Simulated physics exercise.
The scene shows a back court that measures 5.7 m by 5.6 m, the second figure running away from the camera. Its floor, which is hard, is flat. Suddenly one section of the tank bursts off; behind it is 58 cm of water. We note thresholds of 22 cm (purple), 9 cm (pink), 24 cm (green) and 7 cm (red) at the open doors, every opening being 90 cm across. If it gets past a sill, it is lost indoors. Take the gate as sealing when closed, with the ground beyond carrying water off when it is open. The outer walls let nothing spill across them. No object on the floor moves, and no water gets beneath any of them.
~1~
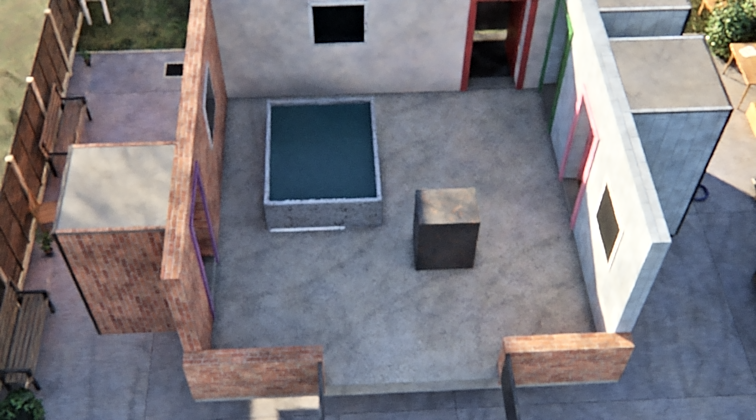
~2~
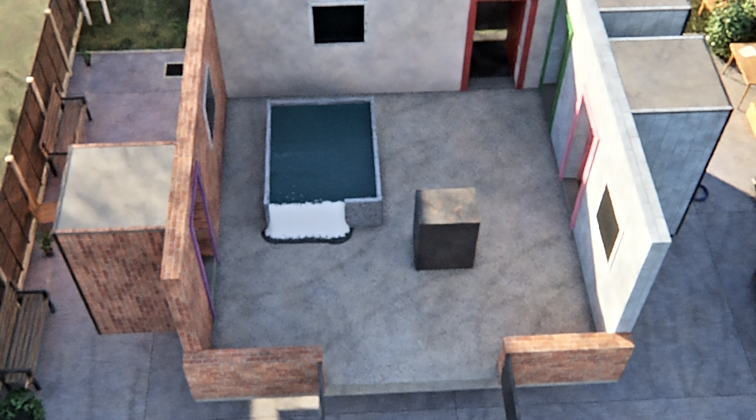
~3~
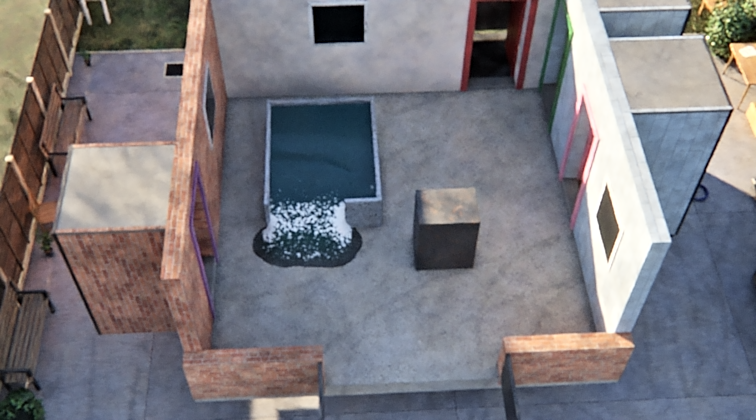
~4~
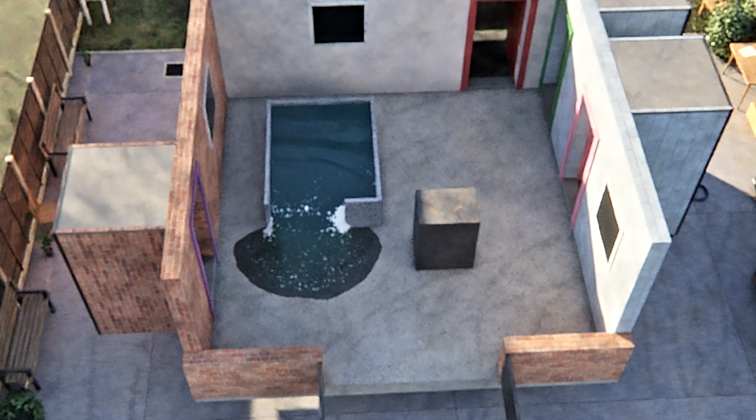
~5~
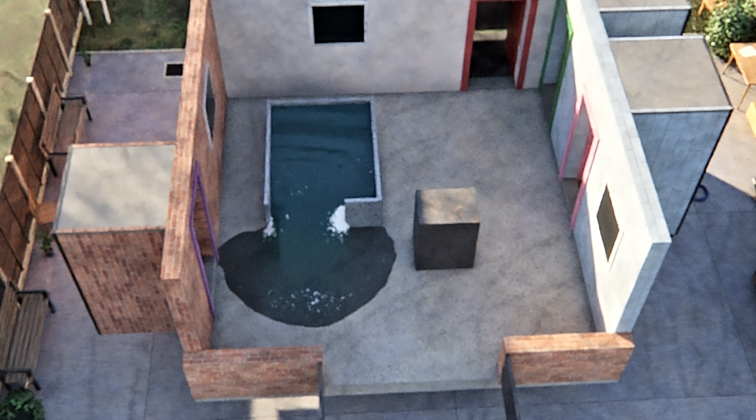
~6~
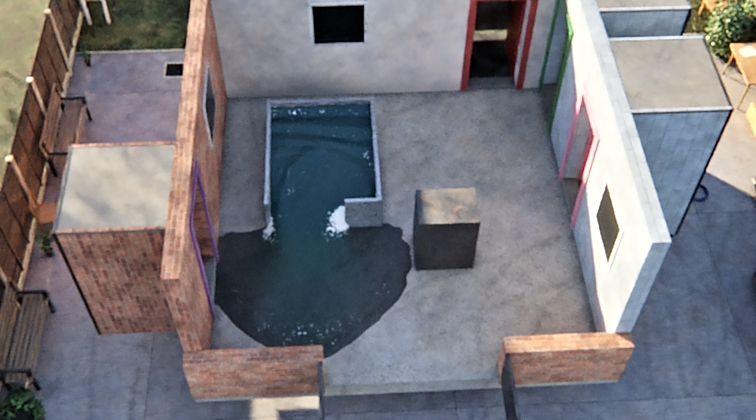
Walled back court seen from above, a tank's front section bursting open and dark water fanning out across the grey floor.
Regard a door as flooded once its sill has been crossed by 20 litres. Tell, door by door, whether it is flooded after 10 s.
Purple door - no; pink door - no; green door - no; red door - no.
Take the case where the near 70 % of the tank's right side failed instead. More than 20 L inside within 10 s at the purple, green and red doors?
Purple short, green short, red beyond.
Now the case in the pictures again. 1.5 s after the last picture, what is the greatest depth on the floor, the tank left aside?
Around 38 centimetres deep.
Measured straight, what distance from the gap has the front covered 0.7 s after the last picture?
Roughly 3.0 metres out.
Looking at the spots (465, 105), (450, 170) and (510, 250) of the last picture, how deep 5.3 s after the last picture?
About 0, 0 and 1 cm.
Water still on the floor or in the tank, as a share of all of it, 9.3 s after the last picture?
Close to 62 in a hundred remains.
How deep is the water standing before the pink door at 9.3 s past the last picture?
Reading: Close to 4.0 cm.
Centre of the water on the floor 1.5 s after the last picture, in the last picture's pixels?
Its balance point lies near (308, 236).
Then, 0.7 s after the last picture water covers 30 % of the floor and is deepest (43 cm) near (210, 375); purple door 16 cm at the sill, 0 L in, pink door not reached, green door not reached, red door not reached.
Then, 1.5 s after the last picture water covers 30 % of the floor and is deepest (38 cm) near (236, 363); purple door 17 cm at the sill, 0 L in, pink door not reached, green door not reached, red door not reached.
Then, 2.8 s after the last picture water covers 30 % of the floor and is deepest (22 cm) near (298, 317); purple door 19 cm at the sill, 1 L in, pink door not reached, green door not reached, red door not reached.
Then, 5.3 s after the last picture water covers 55 % of the floor and is deepest (16 cm) near (228, 105); purple door 12 cm at the sill, 2 L in, pink door 2 cm at the sill, 0 L in, green door not reached, red door not reached.
Then, 9.3 s after the last picture water covers 95 % of the floor and is deepest (8 cm) near (476, 90); purple door 7 cm at the sill, 2 L in, pink door 4 cm at the sill, 0 L in, green door 3 cm at the sill, 0 L in, red door 6 cm at the sill, 0 L in.
